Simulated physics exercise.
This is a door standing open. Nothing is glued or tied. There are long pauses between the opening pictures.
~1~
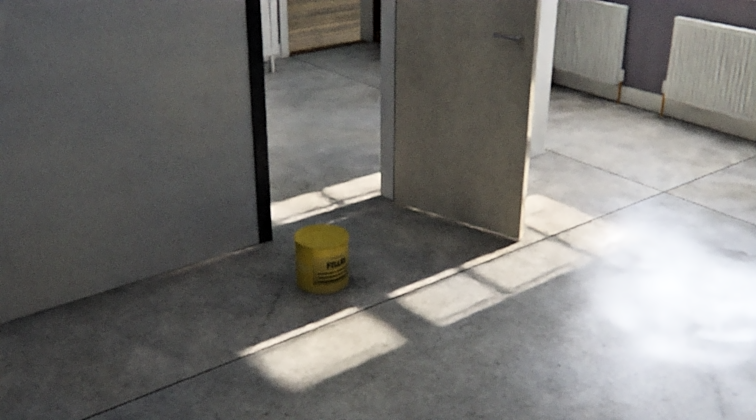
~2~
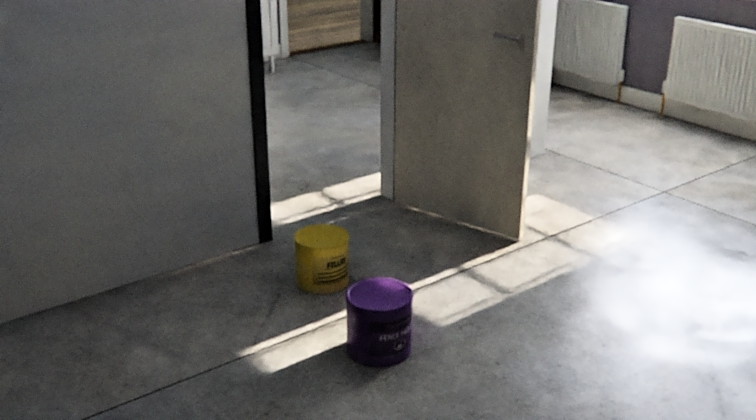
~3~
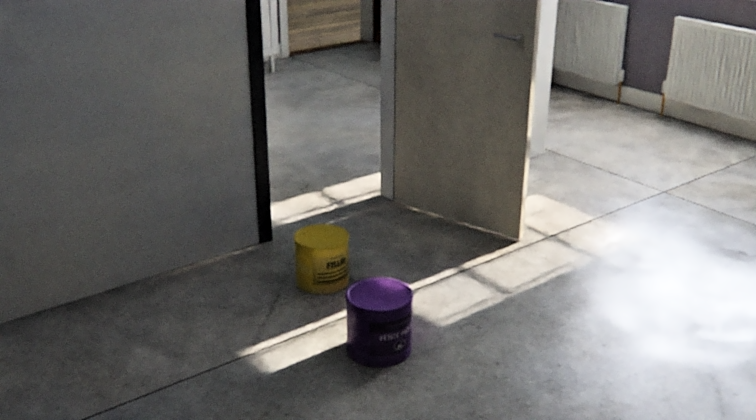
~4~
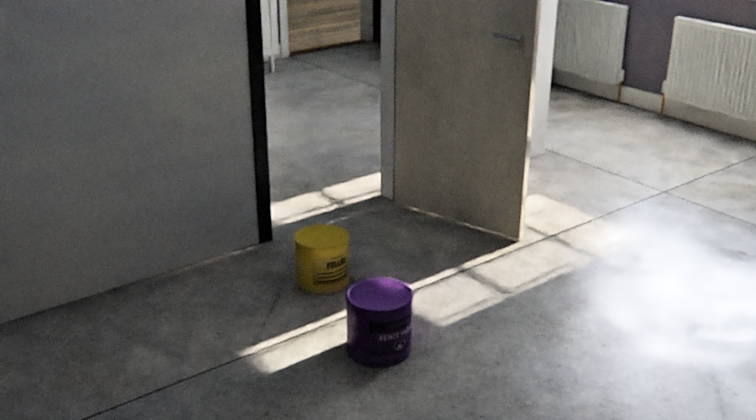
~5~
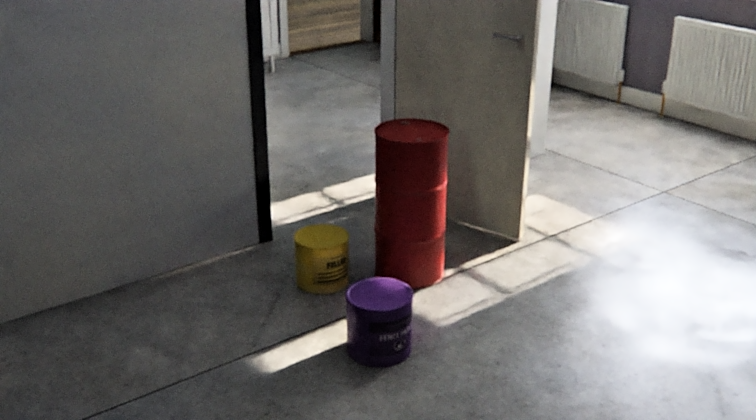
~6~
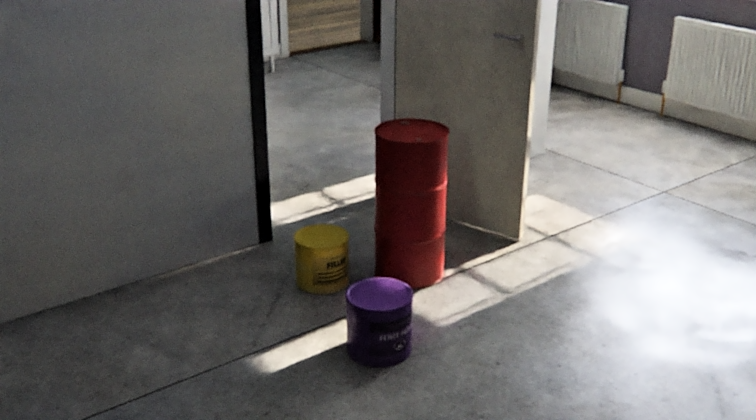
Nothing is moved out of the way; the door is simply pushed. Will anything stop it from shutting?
In the end the door stops short.
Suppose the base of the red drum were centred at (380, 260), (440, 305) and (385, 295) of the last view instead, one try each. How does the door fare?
First try: It is blocked; second try: It reaches the frame; third try: It shuts.
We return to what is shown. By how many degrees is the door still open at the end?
About 65°.
Then, 0.40 s later than the last frame, door at 96°.
Then, 0.70 s later than the last frame, door at 81°.
Then, 0.90 s later than the last frame, door at 70°.
When it is over, door at 67°; all 3 as before. End places, in pixels of the last picture, red drum near (408, 204).
